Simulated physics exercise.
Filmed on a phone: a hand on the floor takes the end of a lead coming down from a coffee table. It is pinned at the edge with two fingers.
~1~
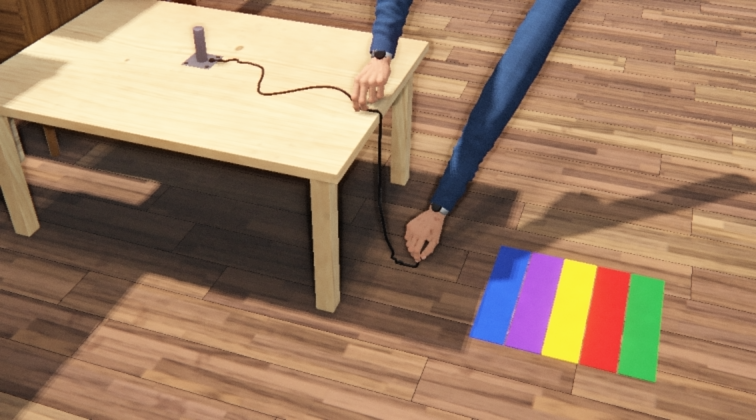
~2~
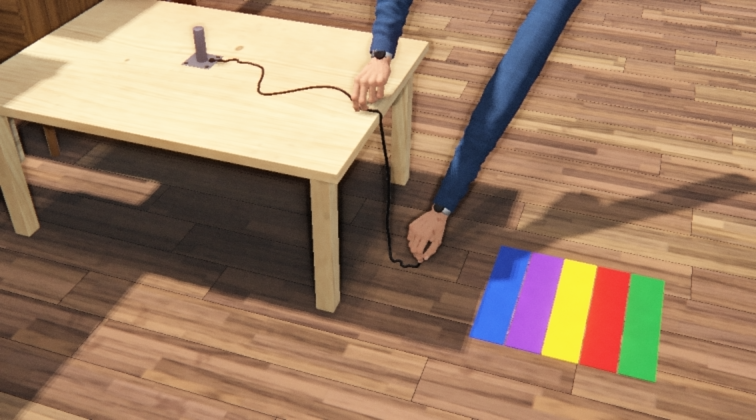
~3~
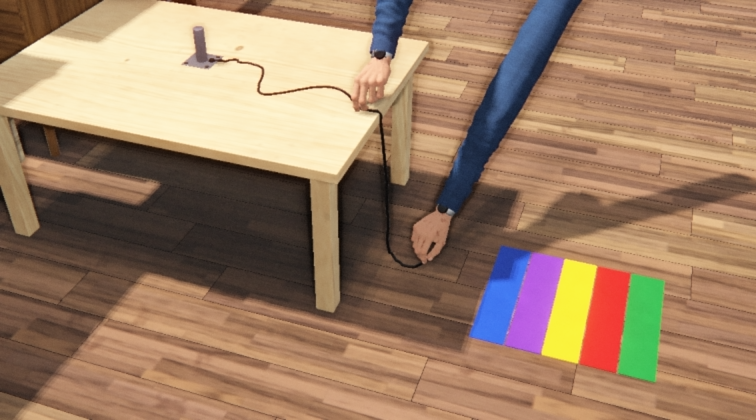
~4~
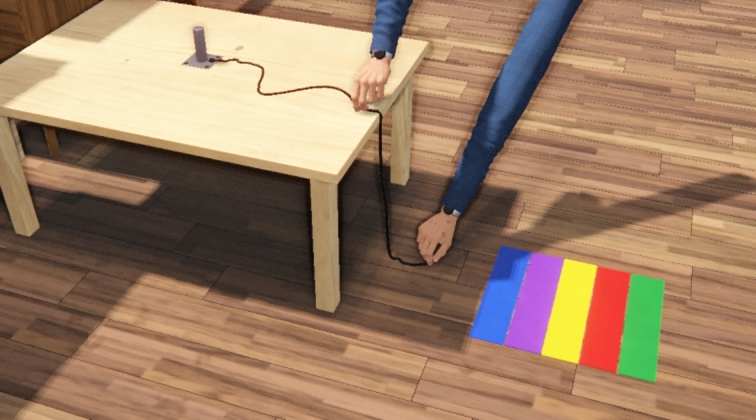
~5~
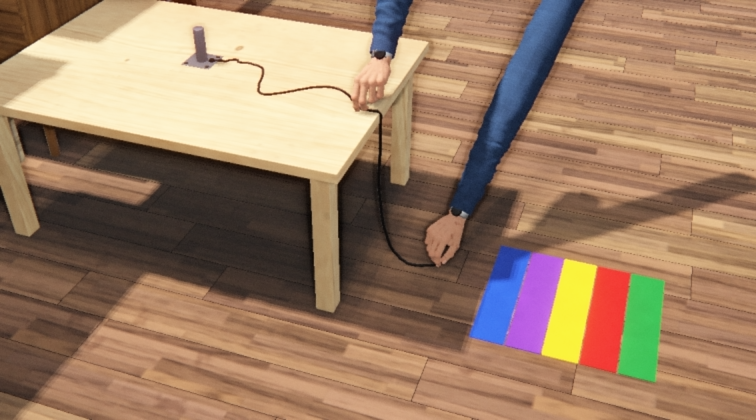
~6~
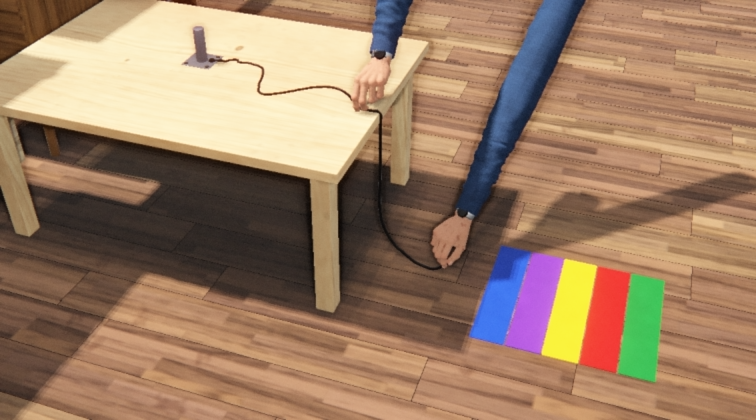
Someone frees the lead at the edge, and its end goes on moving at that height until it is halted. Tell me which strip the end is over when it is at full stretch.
It is over the red strip.
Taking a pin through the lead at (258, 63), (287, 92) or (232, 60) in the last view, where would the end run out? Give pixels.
Try 1: (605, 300); try 2: (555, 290); try 3: (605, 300).
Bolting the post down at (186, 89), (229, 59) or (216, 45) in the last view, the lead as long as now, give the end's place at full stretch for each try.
First (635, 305), then (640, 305), and last (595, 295).
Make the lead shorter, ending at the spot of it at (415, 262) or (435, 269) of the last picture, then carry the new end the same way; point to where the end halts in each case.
First (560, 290), then (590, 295).
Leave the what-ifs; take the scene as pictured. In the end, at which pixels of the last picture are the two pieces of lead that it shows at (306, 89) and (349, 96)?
I'd say about (351, 99) for one and about (396, 119) for the other.
Early on, end near (546, 286); over purple.
Midway, end near (586, 295); over yellow.
At the end of the slack, end near (610, 301); over red. The end stops over the red strip.
